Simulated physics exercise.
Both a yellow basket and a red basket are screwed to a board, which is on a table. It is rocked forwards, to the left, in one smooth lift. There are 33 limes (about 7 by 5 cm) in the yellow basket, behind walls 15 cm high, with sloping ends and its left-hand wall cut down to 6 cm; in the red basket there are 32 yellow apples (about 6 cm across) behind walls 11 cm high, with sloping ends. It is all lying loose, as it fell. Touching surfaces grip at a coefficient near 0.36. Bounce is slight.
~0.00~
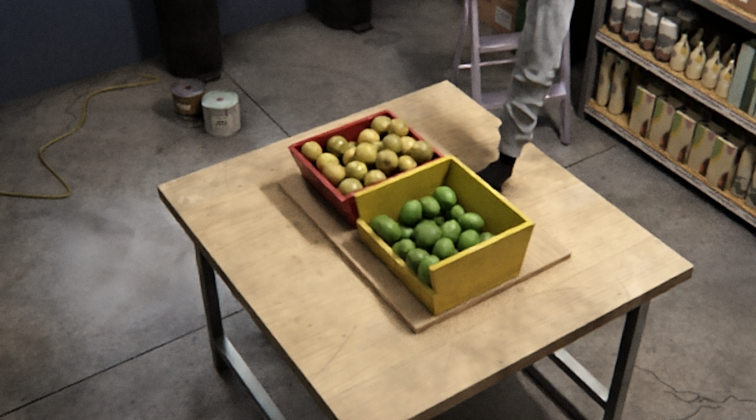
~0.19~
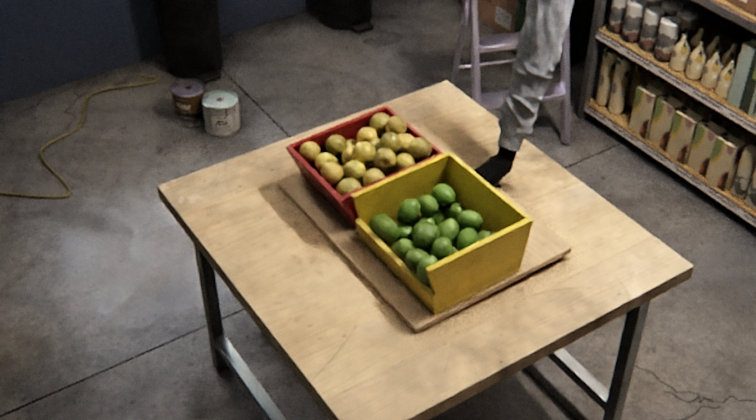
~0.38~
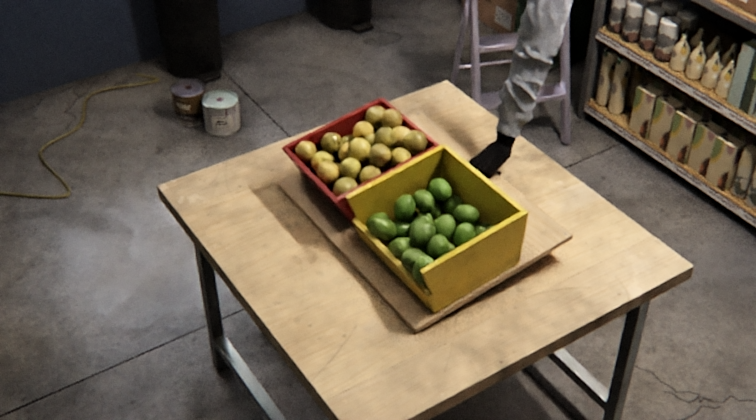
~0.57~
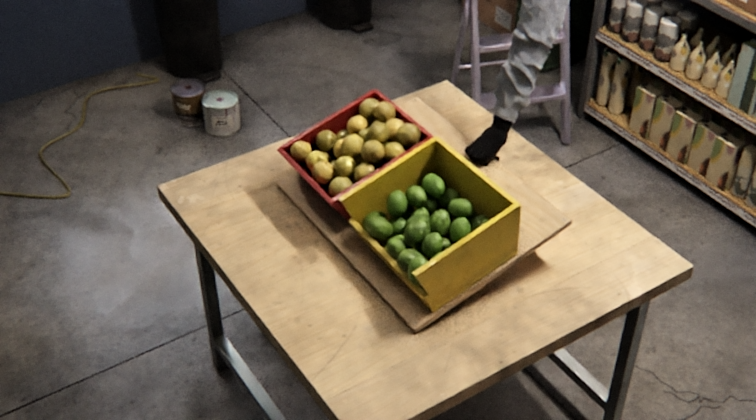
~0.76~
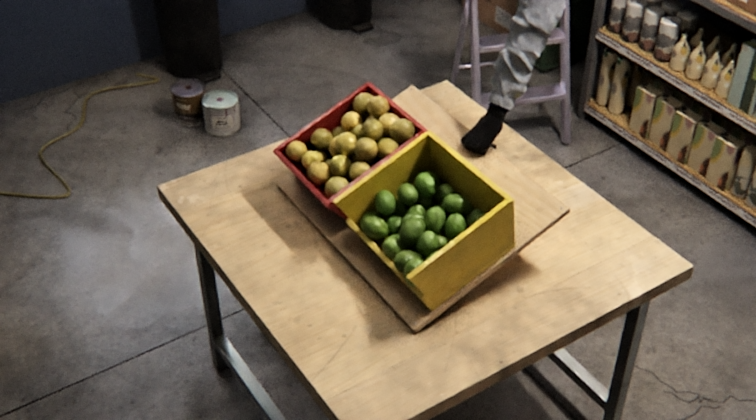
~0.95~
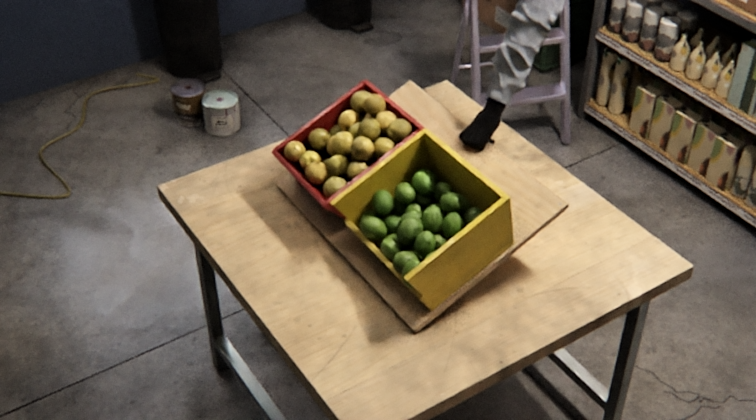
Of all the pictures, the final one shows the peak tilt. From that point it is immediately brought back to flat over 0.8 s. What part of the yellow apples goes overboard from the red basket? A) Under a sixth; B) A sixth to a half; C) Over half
(A) Under a sixth.
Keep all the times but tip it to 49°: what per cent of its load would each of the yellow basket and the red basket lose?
In that case yellow basket 20 %, red basket 20 %.
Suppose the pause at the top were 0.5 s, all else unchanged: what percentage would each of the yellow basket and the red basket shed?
In that case you'd see yellow basket shed 0 percent of its load and red basket shed 0 percent.
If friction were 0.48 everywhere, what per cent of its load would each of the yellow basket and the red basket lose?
Yellow basket 0, red basket 0 per cent.
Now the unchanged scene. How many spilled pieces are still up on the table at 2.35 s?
About 0.
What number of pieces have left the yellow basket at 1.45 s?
Estimate for the yellow basket by then: Some 0 out.
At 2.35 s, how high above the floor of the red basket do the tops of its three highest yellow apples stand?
About 15 cm.
After 1.17 s, tilt 18°; yellow basket 33 in, 0 out and red basket 32 in, 0 out.
After 1.45 s, tilt 7°; yellow basket 33 in, 0 out and red basket 32 in, 0 out.
After 1.85 s, tilt 0°; yellow basket 33 in, 0 out and red basket 32 in, 0 out.
When it is over (at 2.35 s), yellow basket 33 in, 0 out and red basket 32 in, 0 out. Asked share, 0 of 32, 0 per cent.
